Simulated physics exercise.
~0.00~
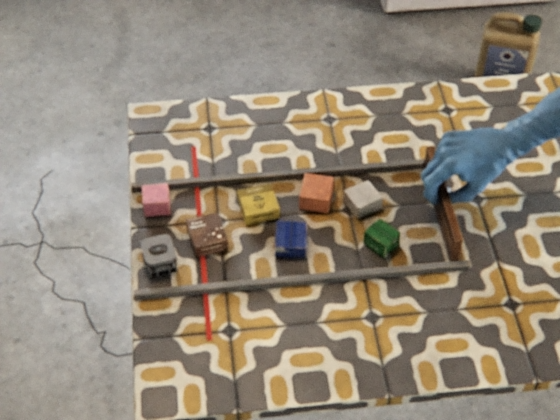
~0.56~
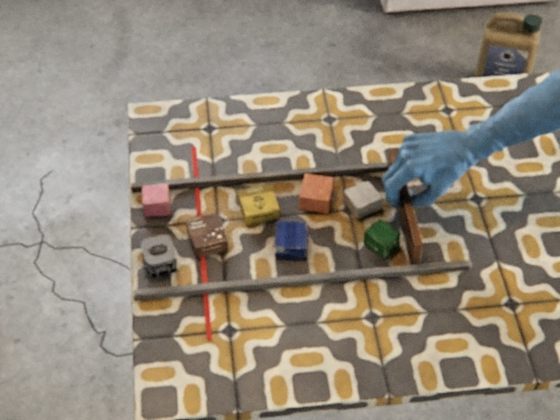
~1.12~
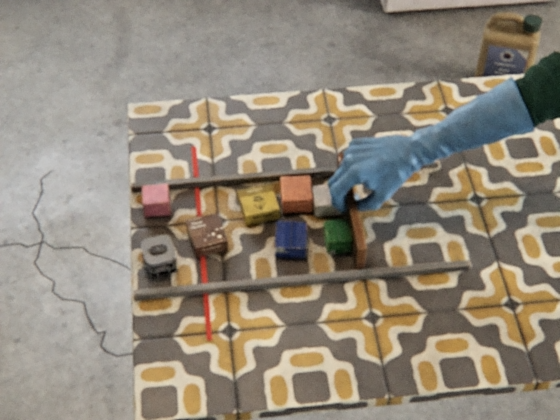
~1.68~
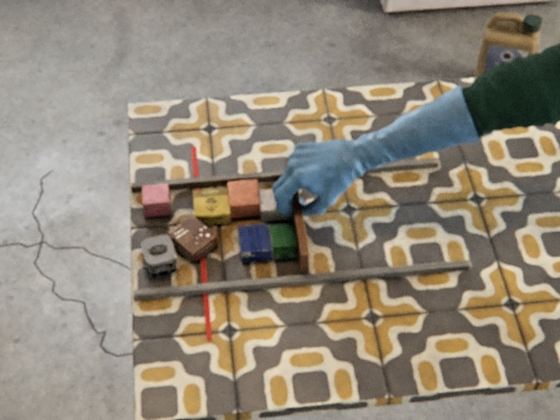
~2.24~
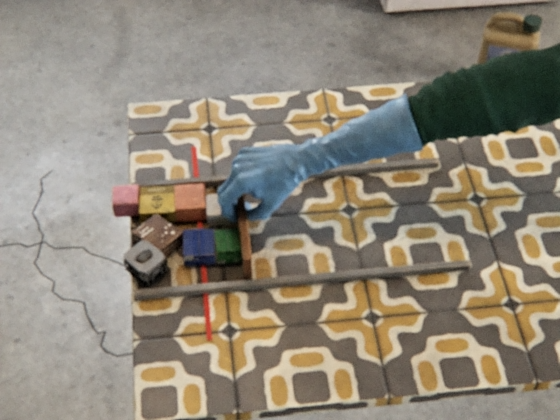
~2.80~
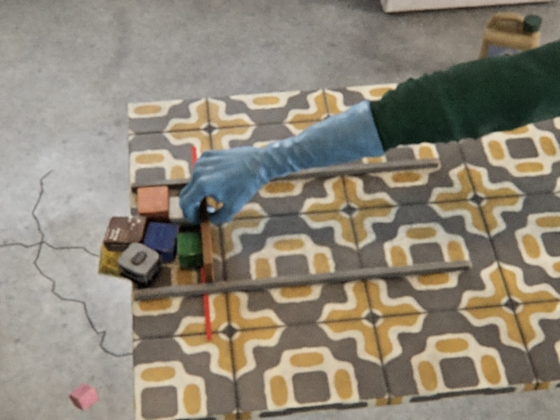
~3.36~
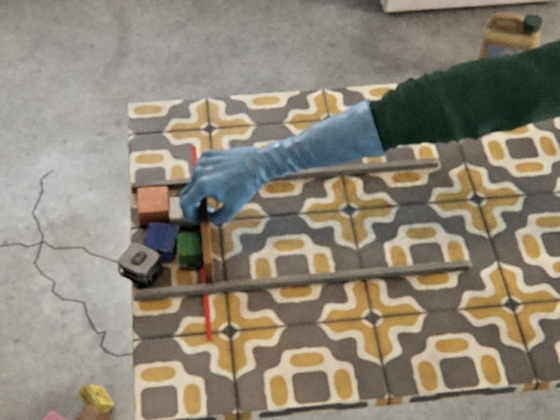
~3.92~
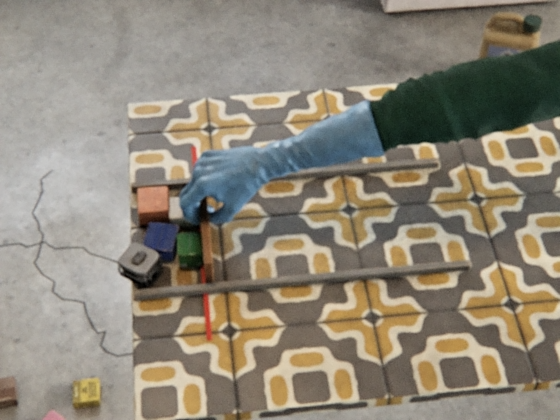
The video shows a blue-gloved hand pushing an upright board leftward between two rails, sweeping small colored blocks across a patterned tiled surface. The board stops at the red tape after the pink, yellow and brown blocks drop to the floor, while the grey, orange, blue and green ones remain.
